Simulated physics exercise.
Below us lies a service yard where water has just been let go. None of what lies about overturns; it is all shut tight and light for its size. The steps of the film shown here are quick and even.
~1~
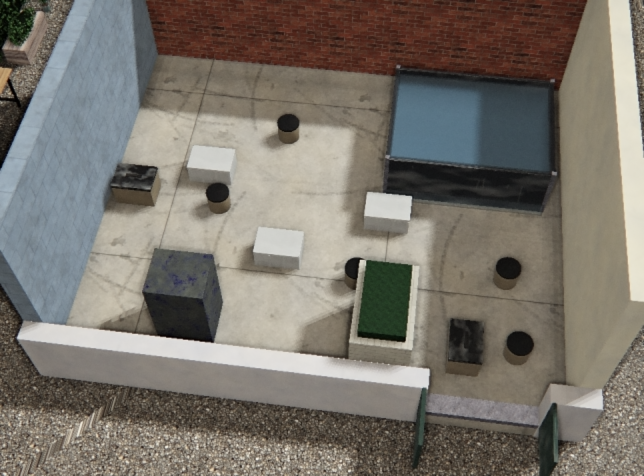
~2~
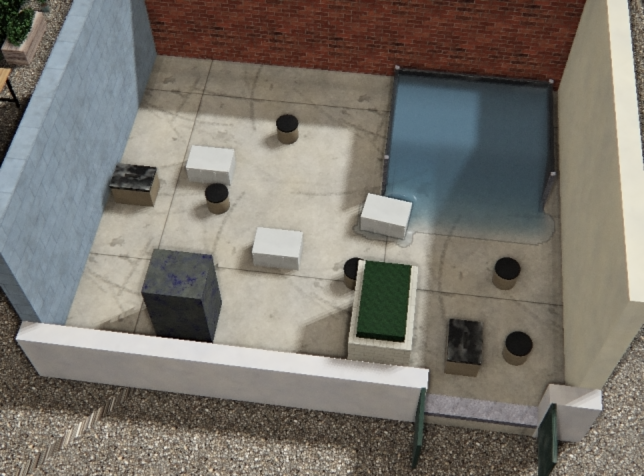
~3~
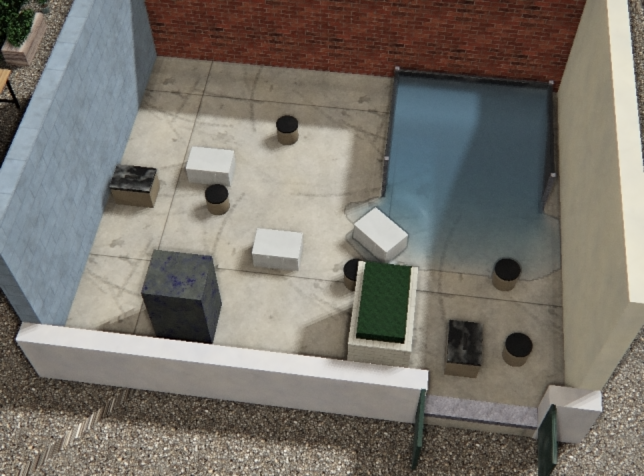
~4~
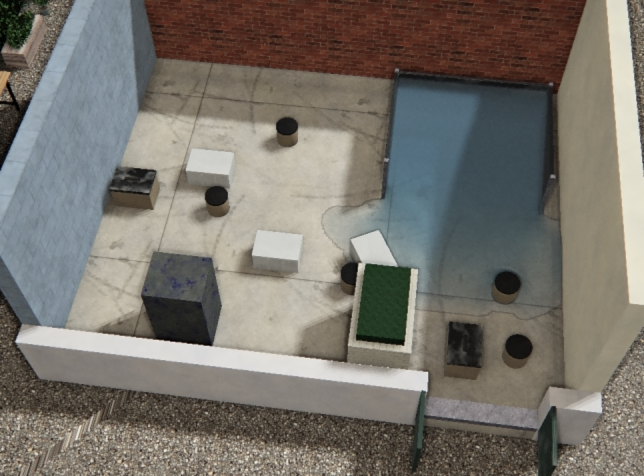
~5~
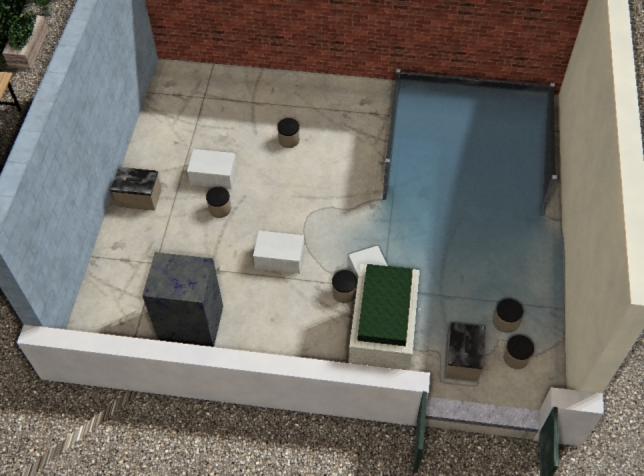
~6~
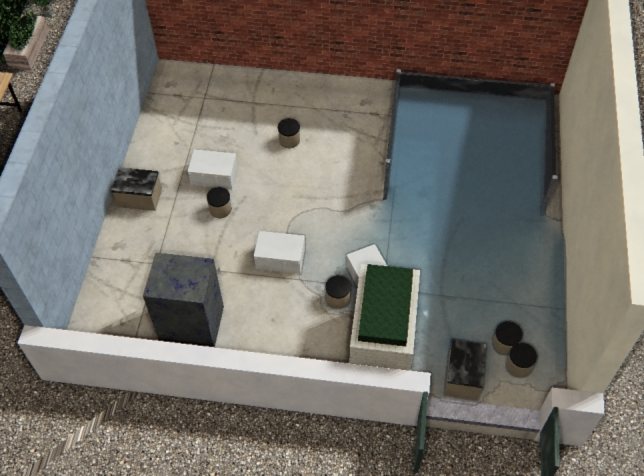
A large glass-sided tank of blue water stands against the brick wall at the back right of a walled concrete yard, seen from above. White blocks, dark-topped round pails, a dark cube and a green-topped pale box are scattered across the floor. The water spills out and spreads forward and leftward, turning and pushing a white block toward the green-topped box, then shifting nearby pails, while the left side stays still.
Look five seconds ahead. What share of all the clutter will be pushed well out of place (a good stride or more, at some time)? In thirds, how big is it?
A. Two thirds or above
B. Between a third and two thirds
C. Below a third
Answer: A.
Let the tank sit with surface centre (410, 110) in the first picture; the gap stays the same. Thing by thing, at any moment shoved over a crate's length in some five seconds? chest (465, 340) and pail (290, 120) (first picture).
As listed: Yes, not that far.
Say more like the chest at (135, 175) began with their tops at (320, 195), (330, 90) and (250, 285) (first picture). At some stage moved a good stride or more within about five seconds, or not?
Taking them one at a time: Falls short; falls short; goes the distance.
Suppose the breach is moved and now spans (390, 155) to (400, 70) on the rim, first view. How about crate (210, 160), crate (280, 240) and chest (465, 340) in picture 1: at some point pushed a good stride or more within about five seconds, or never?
One after another: Goes the distance, then goes the distance, then never gets that far.
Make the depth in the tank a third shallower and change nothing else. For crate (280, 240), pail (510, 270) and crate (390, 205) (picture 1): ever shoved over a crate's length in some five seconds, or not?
Going through them in turn, I'd say got there, then got there, then got there.
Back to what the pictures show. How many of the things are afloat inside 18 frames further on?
That would be 1.
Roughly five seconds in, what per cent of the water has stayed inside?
I'd put it close to 54 percent.
A moment on, 5 of 10 are well off their spots; 2 afloat.
Next, 6 of 10 are well off their spots; 2 afloat.
Later, 6 of 10 are well off their spots; 1 afloat.
In the end, 7 of 10 are well off their spots, and 7 have been at some point; 2 afloat.
